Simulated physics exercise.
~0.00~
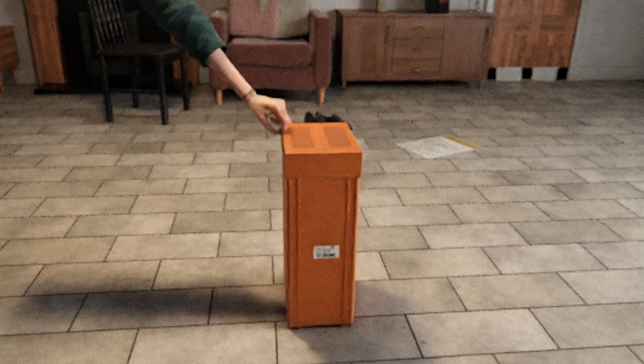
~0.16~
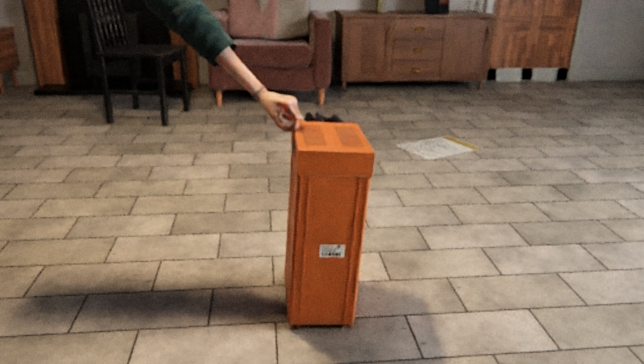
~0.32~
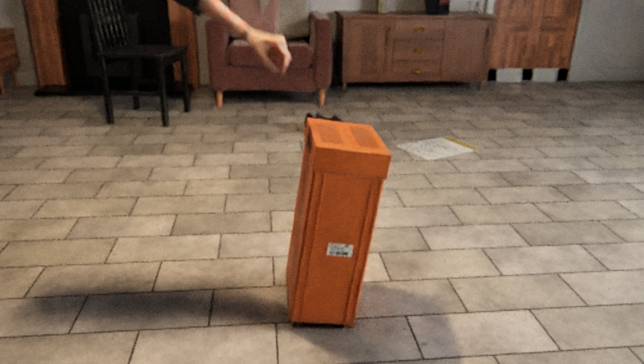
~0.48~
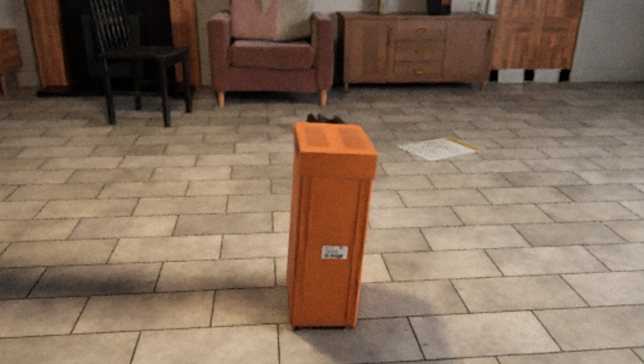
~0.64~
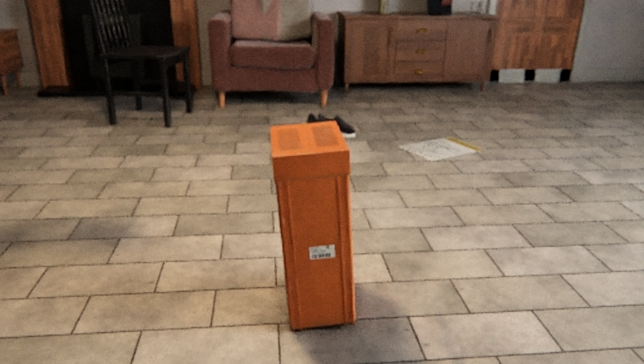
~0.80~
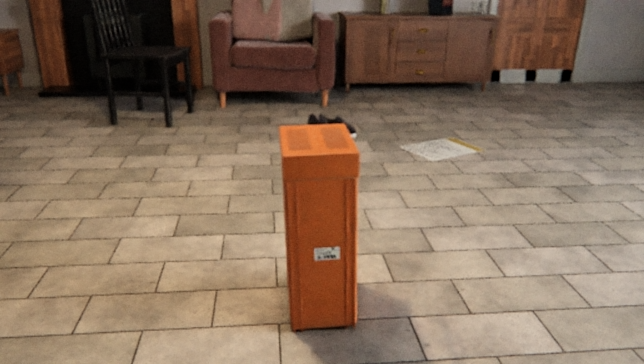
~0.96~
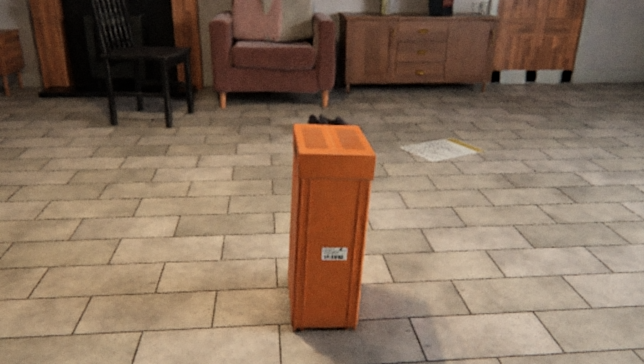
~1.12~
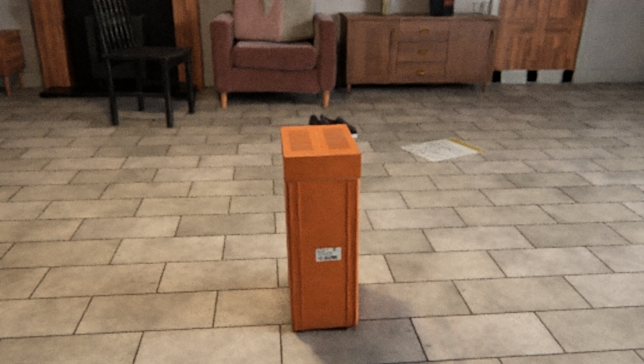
Tall orange box tipping right as a hand pushes its top and withdraws, then rocking side to side and staying upright.
